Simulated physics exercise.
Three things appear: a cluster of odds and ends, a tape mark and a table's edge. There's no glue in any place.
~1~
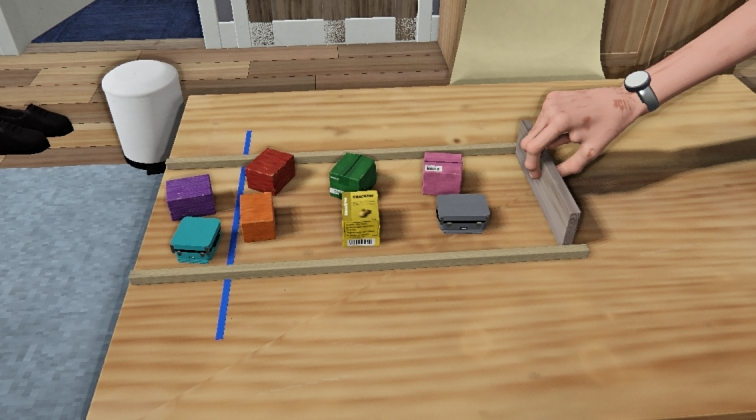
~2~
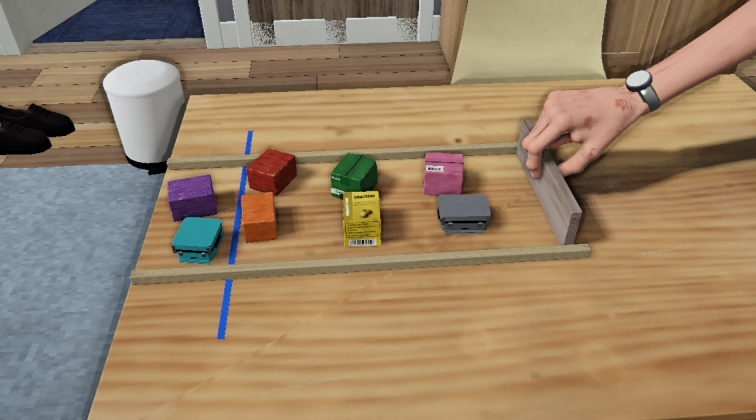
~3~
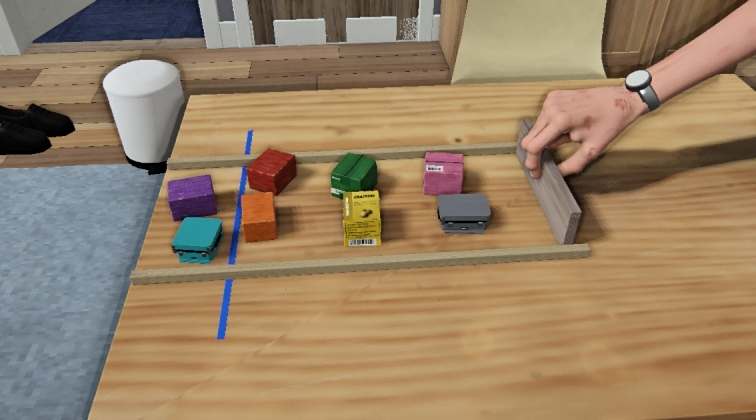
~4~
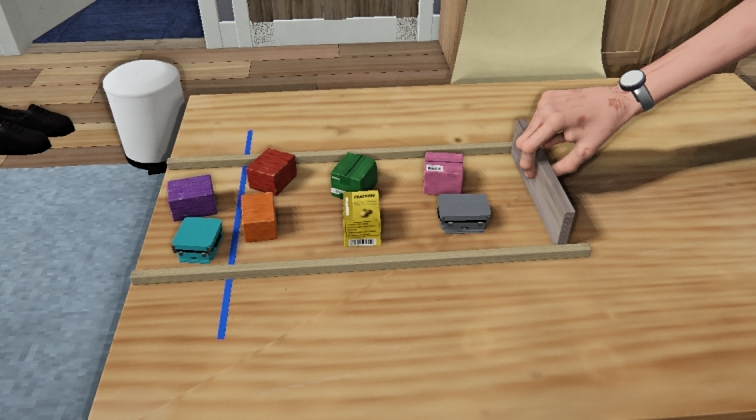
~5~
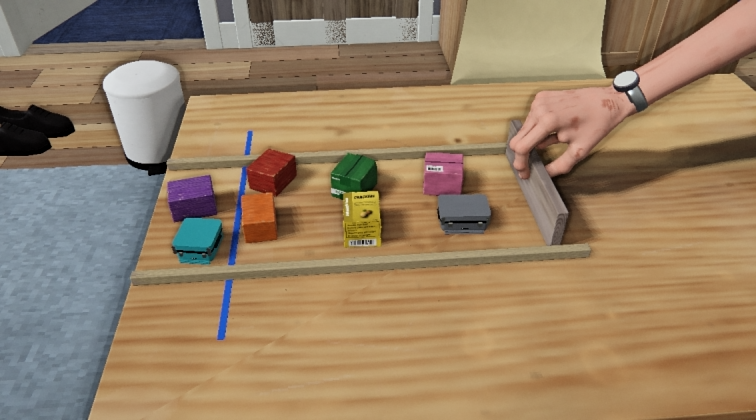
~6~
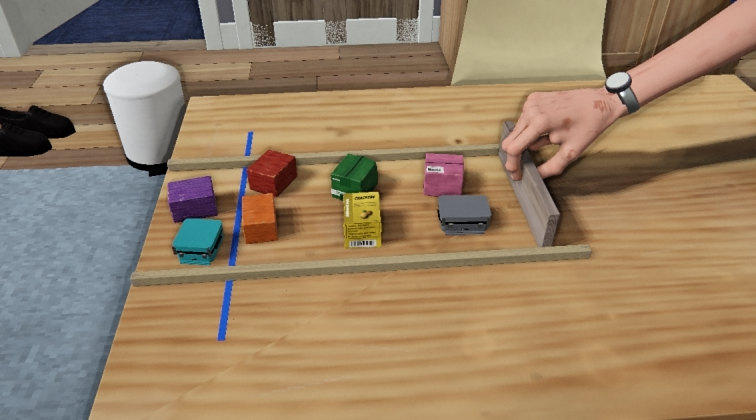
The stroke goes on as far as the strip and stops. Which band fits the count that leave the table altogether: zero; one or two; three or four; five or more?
Fallen: Above two, below five.
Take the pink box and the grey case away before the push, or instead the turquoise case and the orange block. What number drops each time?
Well, the first time you'd get 0, and the next time 1.
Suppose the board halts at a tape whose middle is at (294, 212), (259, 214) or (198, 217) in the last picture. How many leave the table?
Try 1: 0; try 2: 2; try 3: 5.
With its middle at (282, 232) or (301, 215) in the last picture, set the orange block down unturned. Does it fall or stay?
For the first start it does not stay, and for the second it does not stay.
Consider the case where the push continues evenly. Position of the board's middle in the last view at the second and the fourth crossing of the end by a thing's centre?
For the first, roughly (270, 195); for the next, roughly (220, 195).
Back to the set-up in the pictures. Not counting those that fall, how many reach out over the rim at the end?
It's 0.
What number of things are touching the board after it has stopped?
Result: 3 in all.
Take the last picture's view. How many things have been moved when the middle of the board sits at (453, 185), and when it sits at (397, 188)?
Up to then 2, and up to the other point 4.
Soon after, none off yet; purple block at rest near (193, 199); turquoise case at rest near (200, 242); orange block at rest near (260, 218).
After that, none off yet; purple block displaced about its own width near (162, 196); turquoise case displaced about its own width near (152, 251); orange block displaced about its own width near (188, 221).
In the end, the number that fall off is three or four; gone, orange block, turquoise case and purple block.
